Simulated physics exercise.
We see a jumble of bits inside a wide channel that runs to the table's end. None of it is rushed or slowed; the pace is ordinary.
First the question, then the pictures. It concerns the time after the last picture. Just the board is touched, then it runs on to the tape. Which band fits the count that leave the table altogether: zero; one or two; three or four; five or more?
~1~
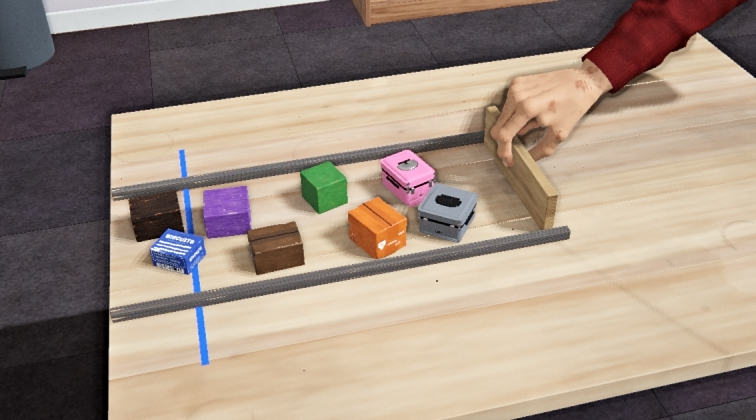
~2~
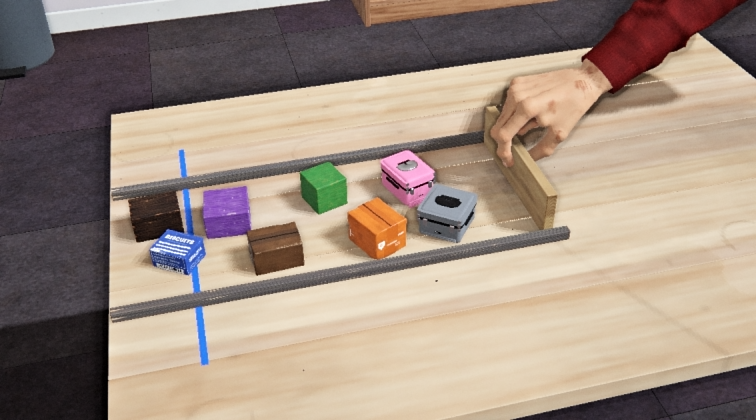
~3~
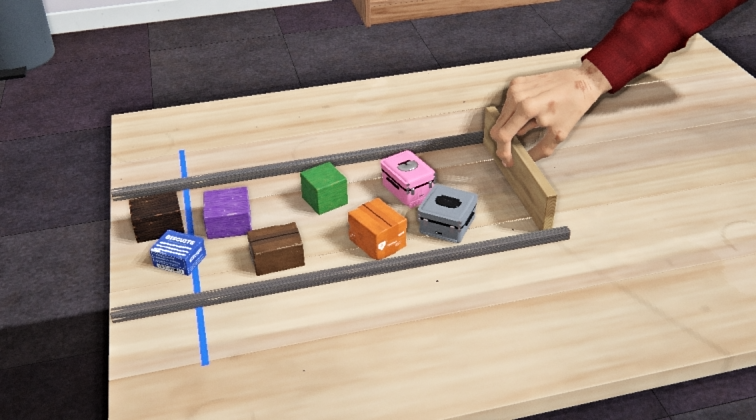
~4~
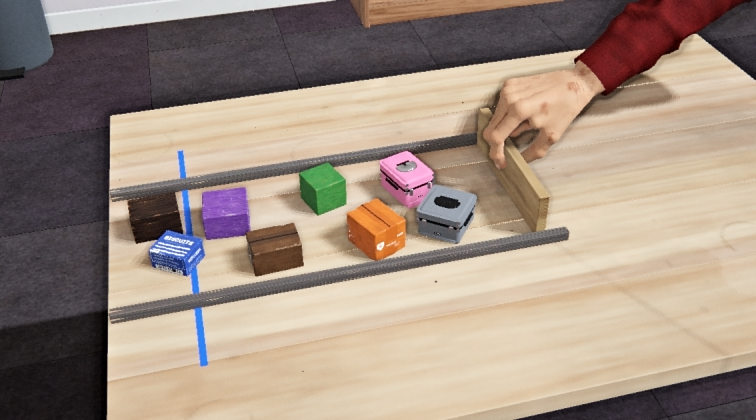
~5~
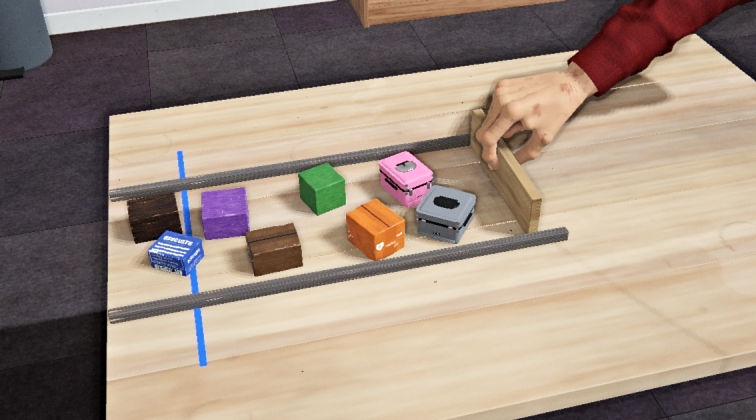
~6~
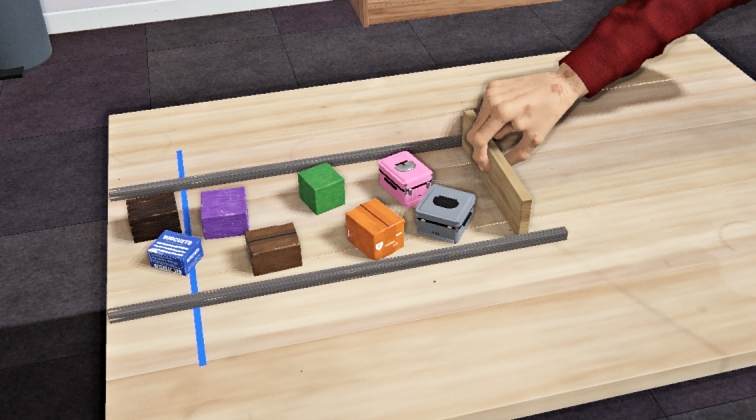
The band that fits is three or four.
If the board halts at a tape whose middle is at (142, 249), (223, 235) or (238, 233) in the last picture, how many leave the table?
In order: 6, 2 and 2.
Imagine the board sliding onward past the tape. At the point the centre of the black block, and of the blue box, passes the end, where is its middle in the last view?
Black block: (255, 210); blue box: (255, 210).
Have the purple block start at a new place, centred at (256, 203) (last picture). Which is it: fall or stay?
That purple block is gone.
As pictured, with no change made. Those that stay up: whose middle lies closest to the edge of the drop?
Orange box.
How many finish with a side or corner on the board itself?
It adds up to 2.
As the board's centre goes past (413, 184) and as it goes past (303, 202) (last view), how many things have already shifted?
It comes to 3 for the first spot, 7 for the other.
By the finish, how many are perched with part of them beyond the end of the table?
That adds up to 1.
A little later, none off yet; black block at rest near (154, 217); blue box at rest near (176, 253); purple block at rest near (225, 213).
Next, none off yet; black block at rest near (154, 217); blue box moving near (167, 252); purple block at rest near (222, 214).
Later still, none off yet; black block tilted a little near (88, 231); blue box tilted well over near (89, 266); purple block shifted well along near (138, 227).
When it is over, the number that fall off is three or four; down, brown box, purple block, blue box and black block.
